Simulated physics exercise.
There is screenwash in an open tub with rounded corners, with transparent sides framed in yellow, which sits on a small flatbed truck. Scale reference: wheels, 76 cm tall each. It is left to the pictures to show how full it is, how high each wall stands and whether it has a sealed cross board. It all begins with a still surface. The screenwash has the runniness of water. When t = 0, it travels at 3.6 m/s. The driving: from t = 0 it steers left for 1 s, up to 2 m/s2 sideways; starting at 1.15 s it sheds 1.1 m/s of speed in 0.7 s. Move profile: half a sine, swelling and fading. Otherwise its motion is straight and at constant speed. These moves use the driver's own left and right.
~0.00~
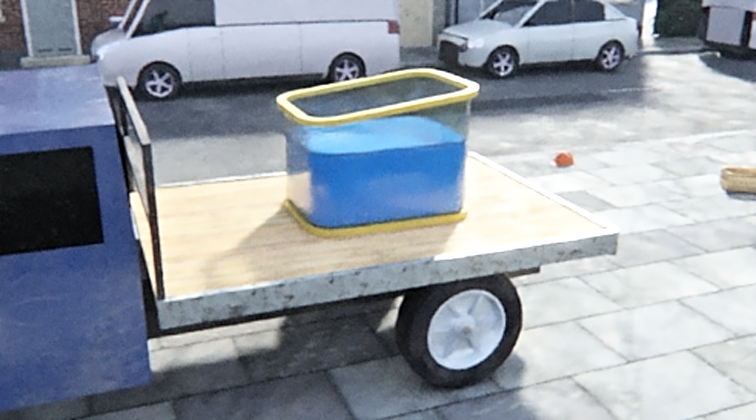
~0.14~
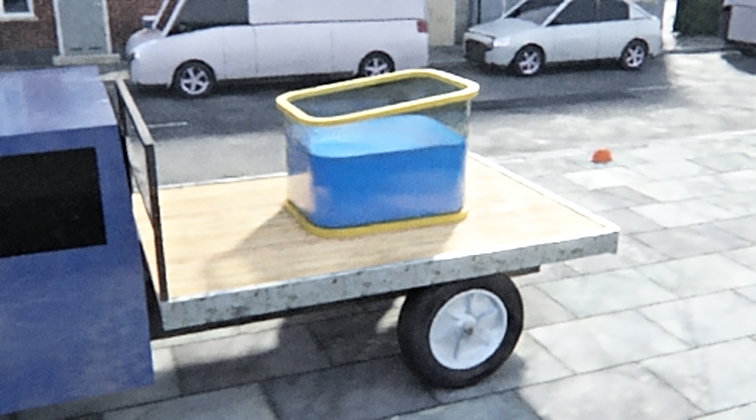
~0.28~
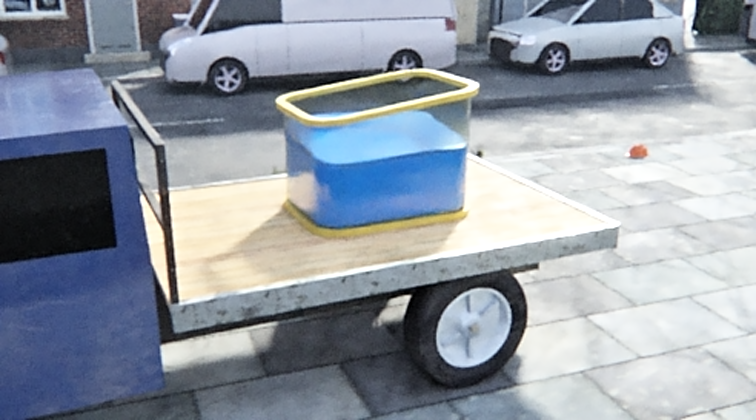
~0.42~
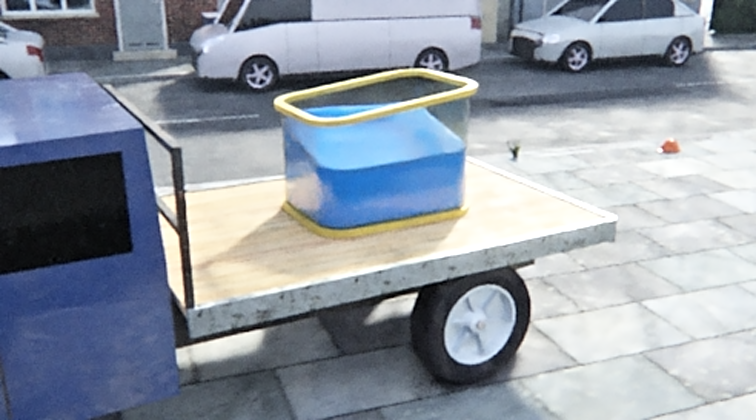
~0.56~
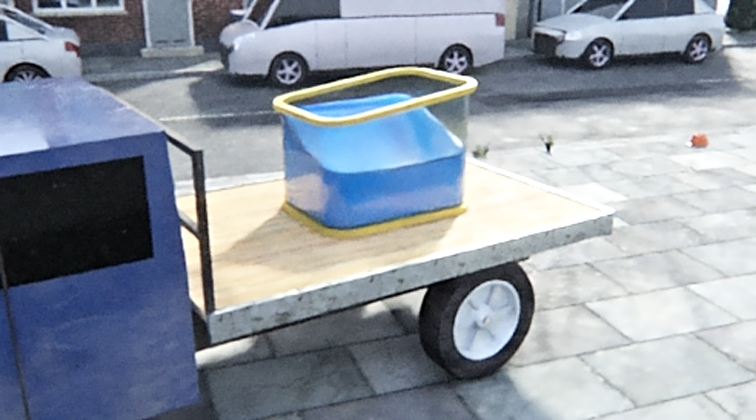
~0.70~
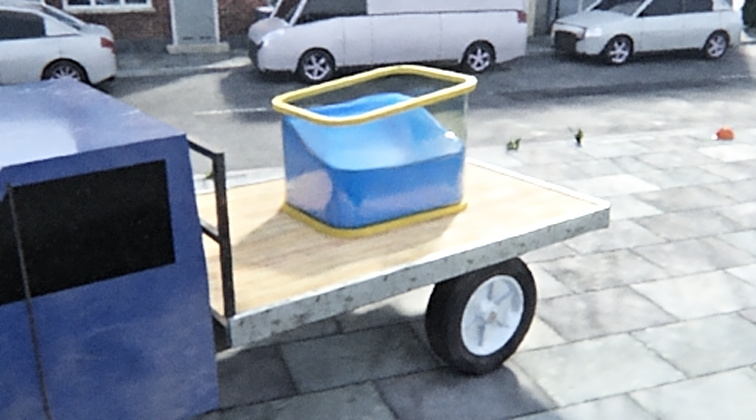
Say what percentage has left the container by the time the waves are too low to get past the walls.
Close to 1 per cent has left it.
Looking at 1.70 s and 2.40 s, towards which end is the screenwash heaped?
Earlier it favours the forward side, later the rear side.
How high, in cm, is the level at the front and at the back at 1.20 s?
The surface sits near 46 cm in front and near 44 cm at the rear.
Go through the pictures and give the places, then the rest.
In the first picture, the screenwash reaches (321, 149) at the front end; it reaches (455, 136) at the back end; no slope yet; the front is on the left, levels are read along the near wall; a wheel hub at (470, 333).
In the second picture, the screenwash reaches (323, 157) at the front end; it reaches (456, 136) at the back end; it is heaped 3° towards the far side.
In the third picture, the screenwash reaches (325, 153) at the front end; it reaches (456, 141) at the back end; it is heaped 8° towards the far side.
In the fourth picture, the screenwash reaches (329, 161) at the front end; it reaches (455, 141) at the back end; it is heaped 15° towards the far side.
In the fifth picture, the screenwash reaches (334, 167) at the front end; it reaches (454, 145) at the back end; it is heaped 21° towards the far side.
In the sixth picture, the screenwash reaches (339, 167) at the front end; it reaches (453, 141) at the back end; it is heaped 21° towards the far side; a wheel hub at (498, 318).
Then, 1.20 s in, it stands 44 cm high behind and 47 cm in front; all of it is still inside.
Then, 1.70 s in, it stands 31 cm high behind and 61 cm in front; all of it is still inside.
Then, 2.40 s in, it stands 68 cm high behind and 33 cm in front; all of it is still inside.
Then, 4.84 s in, 1 per cent has gone over the front, 2 of 333 litres.
